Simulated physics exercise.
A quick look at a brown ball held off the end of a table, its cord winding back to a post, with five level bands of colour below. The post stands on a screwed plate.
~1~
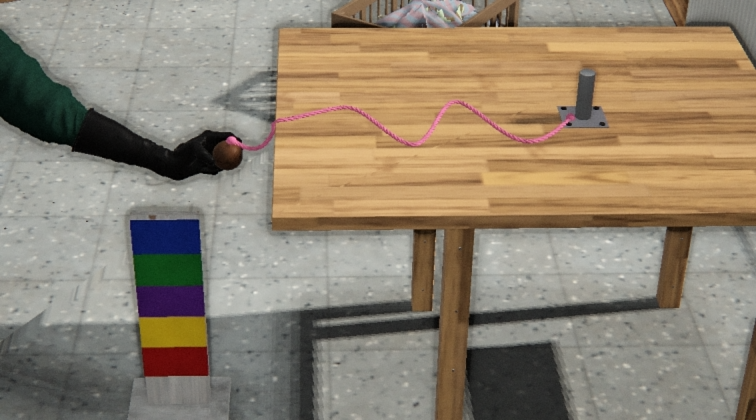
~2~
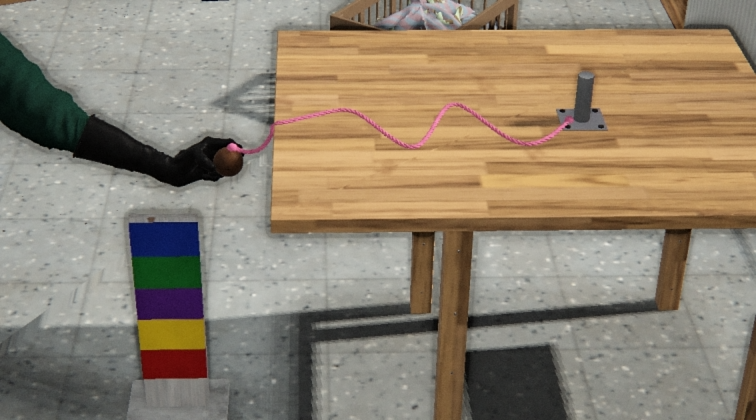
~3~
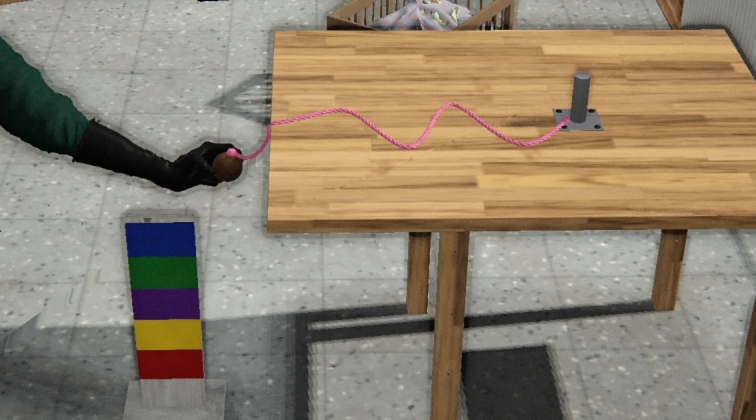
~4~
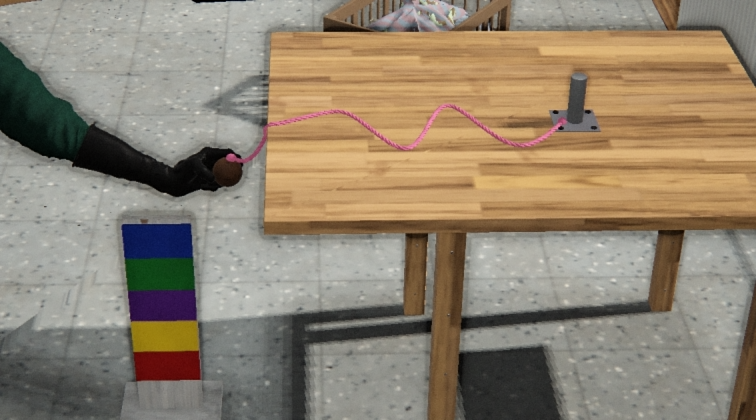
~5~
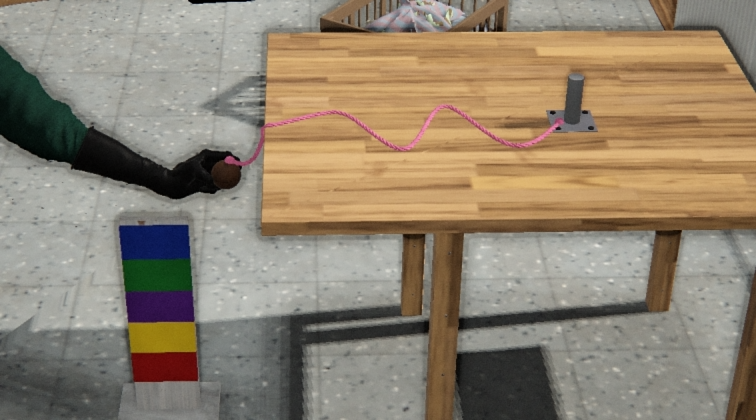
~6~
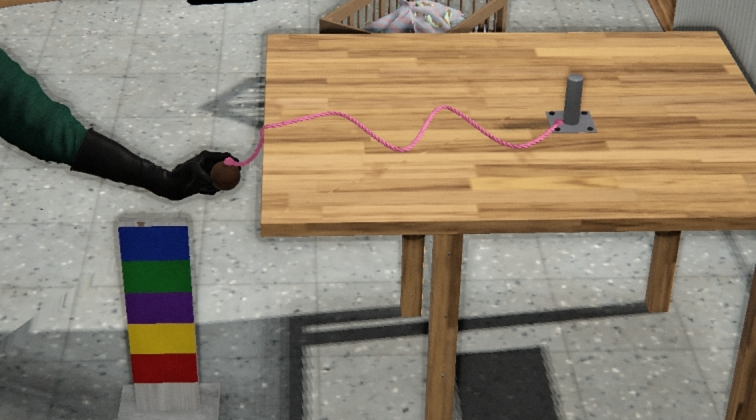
The video shows a black-gloved hand holding a brown ball on a pink cord that winds across a wooden table to a metal post, above five coloured bands, while the view drifts slightly and the ball lowers very slightly.
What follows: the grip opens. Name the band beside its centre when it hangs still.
The yellow one.
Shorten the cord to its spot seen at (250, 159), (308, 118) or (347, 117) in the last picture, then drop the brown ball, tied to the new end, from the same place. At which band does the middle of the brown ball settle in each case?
Taking them in turn: Purple; blue; above them all.
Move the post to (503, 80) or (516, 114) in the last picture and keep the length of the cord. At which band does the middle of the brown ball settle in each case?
Taking them in turn: Red; red.
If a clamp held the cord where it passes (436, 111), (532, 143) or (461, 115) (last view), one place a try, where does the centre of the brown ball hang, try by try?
Try by try, around (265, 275), (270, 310) and (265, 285).
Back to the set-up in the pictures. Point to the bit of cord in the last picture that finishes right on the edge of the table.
At (388, 146), roughly.
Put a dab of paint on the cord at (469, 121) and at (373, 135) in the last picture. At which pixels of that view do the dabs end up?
About (418, 126), and the other about (264, 159).
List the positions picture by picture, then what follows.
Brown ball (228, 155); blue (165, 239); green (168, 271); purple (171, 303); yellow (173, 333); red (175, 363), in the first frame.
Brown ball (228, 162); cord through (547, 139) (479, 118) (433, 128) (380, 129) (307, 117), in the second frame.
Brown ball (228, 167), in the third frame.
Brown ball (227, 172); cord through (540, 140) (473, 119) (426, 129) (373, 131) (301, 118), in the fourth frame.
Brown ball (226, 175), in the fifth frame.
Brown ball (226, 176); cord through (536, 141) (469, 121) (423, 131) (369, 132) (297, 120), in the sixth frame.
Early on, ball near (267, 314); level with purple.
Midway, ball near (267, 333); level with yellow.
Finally, ball near (271, 332); level with yellow. The cord holds its middle at yellow.
